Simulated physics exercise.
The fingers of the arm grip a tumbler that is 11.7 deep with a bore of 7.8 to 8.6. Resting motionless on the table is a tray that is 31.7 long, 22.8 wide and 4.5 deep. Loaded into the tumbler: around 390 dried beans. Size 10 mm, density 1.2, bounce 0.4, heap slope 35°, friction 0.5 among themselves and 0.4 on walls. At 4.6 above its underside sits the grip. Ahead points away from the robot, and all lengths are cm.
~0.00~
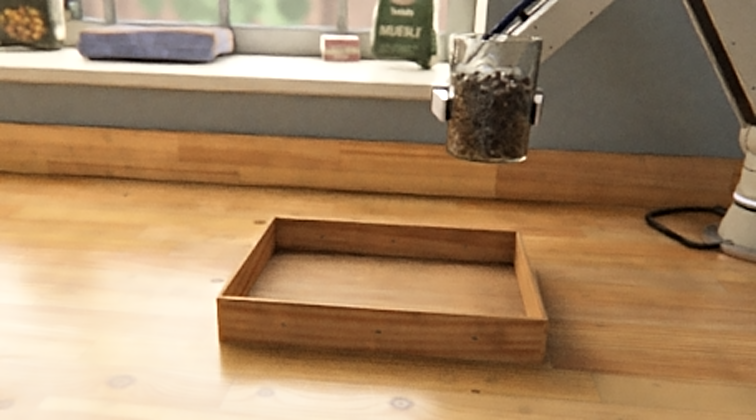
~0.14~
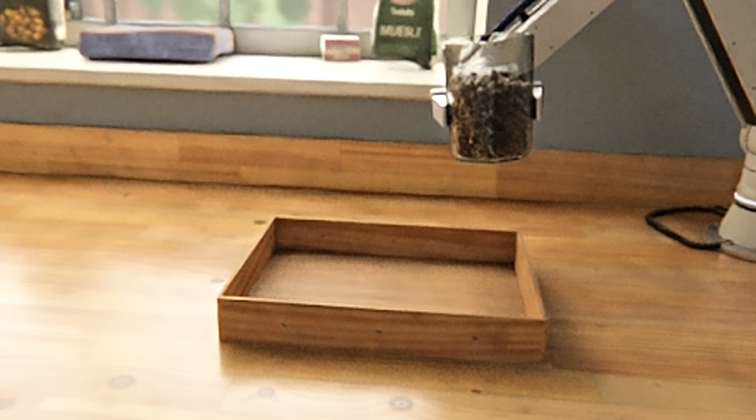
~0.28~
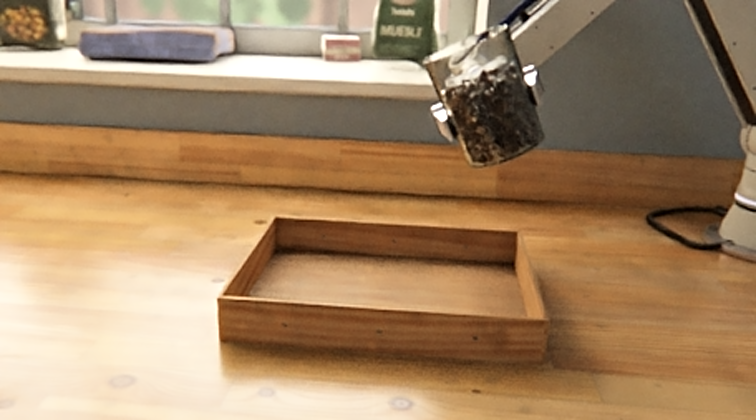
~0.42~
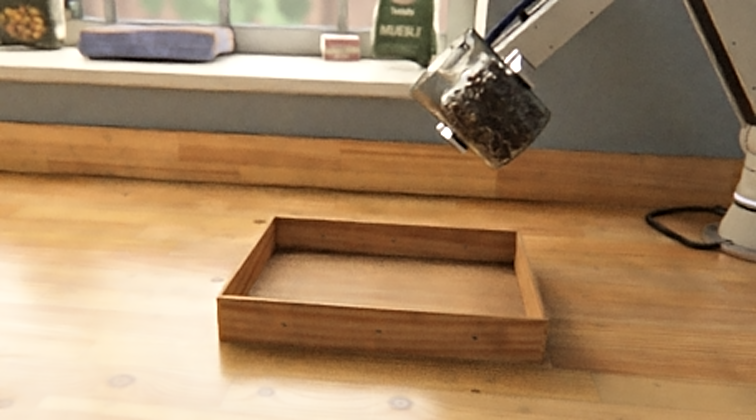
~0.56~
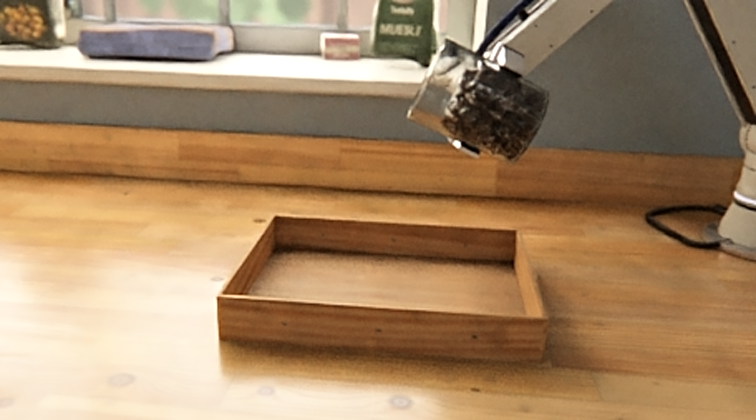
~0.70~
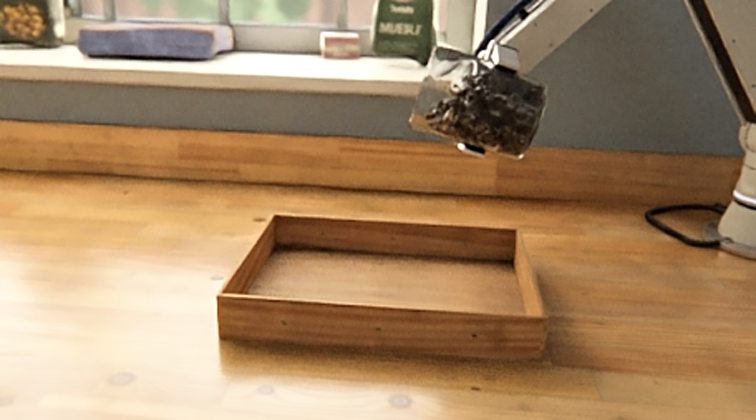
In the video, a robot arm holds a clear tumbler partly filled with dark dried beans above a wooden table with a motionless, empty wooden tray, then tilts it steadily leftward until it is nearly on its side.
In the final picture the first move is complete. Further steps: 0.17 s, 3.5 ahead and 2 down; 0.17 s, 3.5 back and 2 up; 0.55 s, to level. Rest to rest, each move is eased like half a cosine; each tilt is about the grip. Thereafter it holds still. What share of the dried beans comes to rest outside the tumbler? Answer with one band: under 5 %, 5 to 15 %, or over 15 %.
Under 5 %.
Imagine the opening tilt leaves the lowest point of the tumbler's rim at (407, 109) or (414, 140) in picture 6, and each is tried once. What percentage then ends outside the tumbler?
The first try gives around 0 percent and the second around 10 percent.
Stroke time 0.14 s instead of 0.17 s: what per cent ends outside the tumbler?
5 %.
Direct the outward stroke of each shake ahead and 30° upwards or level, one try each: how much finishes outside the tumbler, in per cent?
Estimates, in order: 5 % then 5 %.
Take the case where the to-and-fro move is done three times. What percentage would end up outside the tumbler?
It would then be around 0 per cent.
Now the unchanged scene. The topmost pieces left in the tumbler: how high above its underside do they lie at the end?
Height at rest: Approx. 10.0 cm.
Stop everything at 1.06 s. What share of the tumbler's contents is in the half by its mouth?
Around 30 percent.
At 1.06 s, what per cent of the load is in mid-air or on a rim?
Around 1 per cent of the load.
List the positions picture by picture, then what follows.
Tumbler middle at (491, 98), level; upper third of the load around (493, 93), from x 455 to 530, top at y 80; 386 in the tumbler, in the first frame.
Tumbler middle at (490, 99), tilted 7° forward; upper third of the load around (493, 92), from x 455 to 525, top at y 80, in the second frame.
Tumbler middle at (486, 99), tilted 26° forward; upper third of the load around (494, 93), from x 450 to 535, top at y 70, in the third frame.
Tumbler middle at (482, 102), tilted 48° forward; upper third of the load around (494, 93), from x 445 to 540, top at y 65, in the fourth frame.
Tumbler middle at (479, 104), tilted 67° forward; upper third of the load around (494, 91), from x 445 to 540, top at y 70, in the fifth frame.
Tumbler middle at (478, 104), tilted 74° forward; upper third of the load around (496, 92), from x 435 to 535, top at y 75; 386 in the tumbler, in the sixth frame.
After 1.06 s, tilted 74° forward, highest piece 25 above the table; 381 in the tumbler, 5 in flight or on a rim.
After 1.41 s, tilted 18° forward, highest piece 28 above the table; 380 in the tumbler, 6 in the tray.
After 1.79 s, level, highest piece 28 above the table; 380 in the tumbler, 6 in the tray.
After 2.84 s, level, highest piece 28 above the table; 380 in the tumbler, 6 in the tray.
At rest, 380 in the tumbler, 6 in the tray. That is 2 % outside the tumbler.
